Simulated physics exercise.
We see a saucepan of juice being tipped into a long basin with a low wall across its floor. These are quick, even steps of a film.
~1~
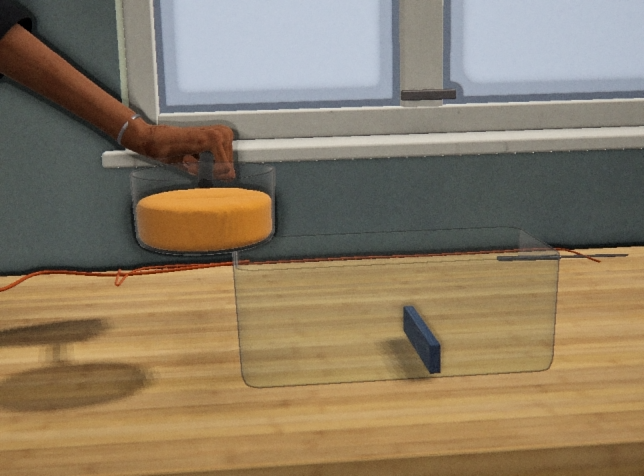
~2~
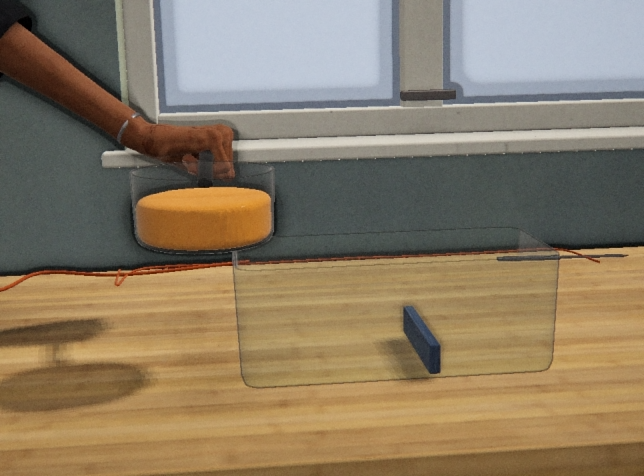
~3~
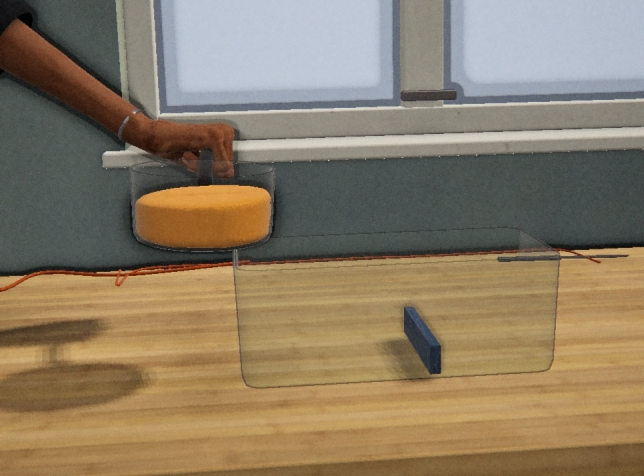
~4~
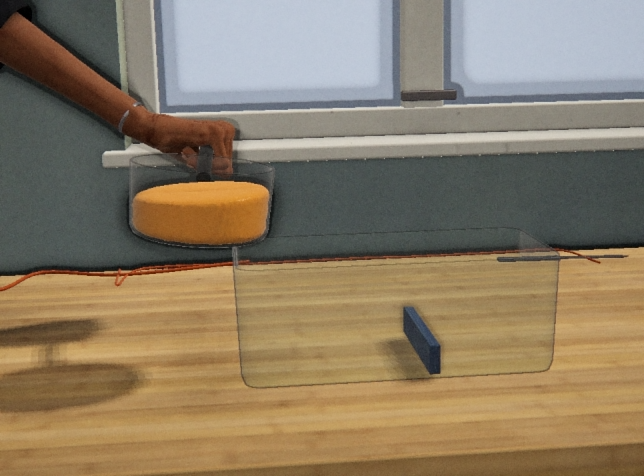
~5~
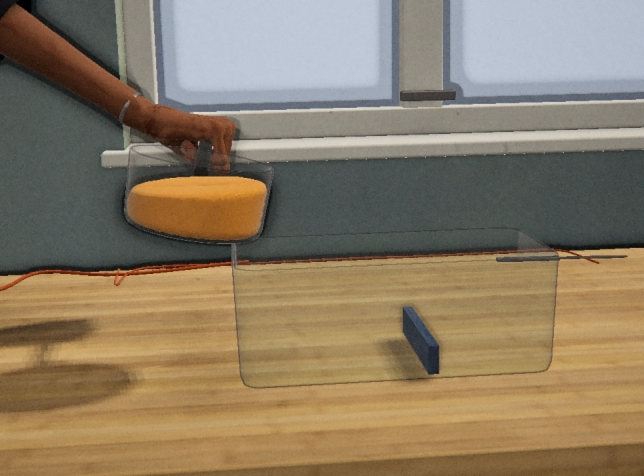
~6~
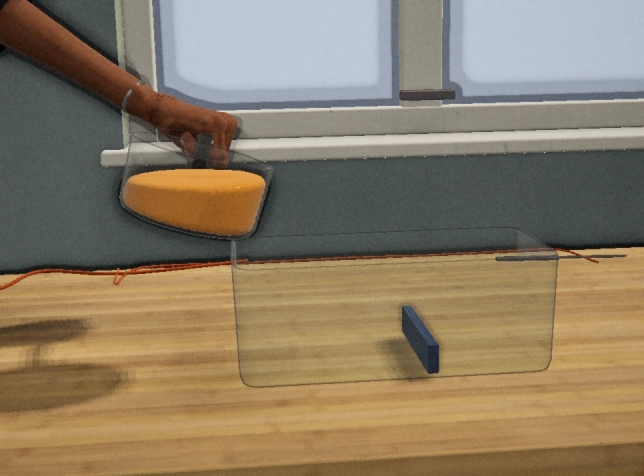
The footage shows a hand holding a clear saucepan of orange juice above the left end of a long transparent basin with a low blue wall inside, first almost still, then gradually tilting the pan rightward while the basin stays still.
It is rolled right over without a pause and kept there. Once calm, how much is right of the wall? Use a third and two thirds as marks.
In the end not even a third is right of the wall.
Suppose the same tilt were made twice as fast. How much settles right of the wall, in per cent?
Close to 20 per cent.
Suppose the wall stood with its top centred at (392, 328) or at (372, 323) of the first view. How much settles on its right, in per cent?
Near 30 % and 55 %.
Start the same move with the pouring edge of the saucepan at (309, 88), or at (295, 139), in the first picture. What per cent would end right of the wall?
The first gives 60 %, the second 25 %.
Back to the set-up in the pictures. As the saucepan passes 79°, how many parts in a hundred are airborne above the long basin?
Some 40 per cent.
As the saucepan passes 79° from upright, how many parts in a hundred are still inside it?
Roughly 55 in a hundred.
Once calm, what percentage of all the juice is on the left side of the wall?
Roughly 85 in a hundred.
A moment on, the saucepan is tipped on its side and 55 per cent is still to pour, 7 is left of the wall and 0 right of it.
Next, the saucepan is tipped right over and 5 per cent is still to pour, 76 is left of the wall and 5 right of it.
Then the saucepan is tipped right over and 0 per cent is still to pour, 86 is left of the wall and 12 right of it.
Later the saucepan is tipped right over and 0 per cent is still to pour, 86 is left of the wall and 12 right of it.
At rest 86 per cent lies left of the wall, 12 right of it and 2 outside.
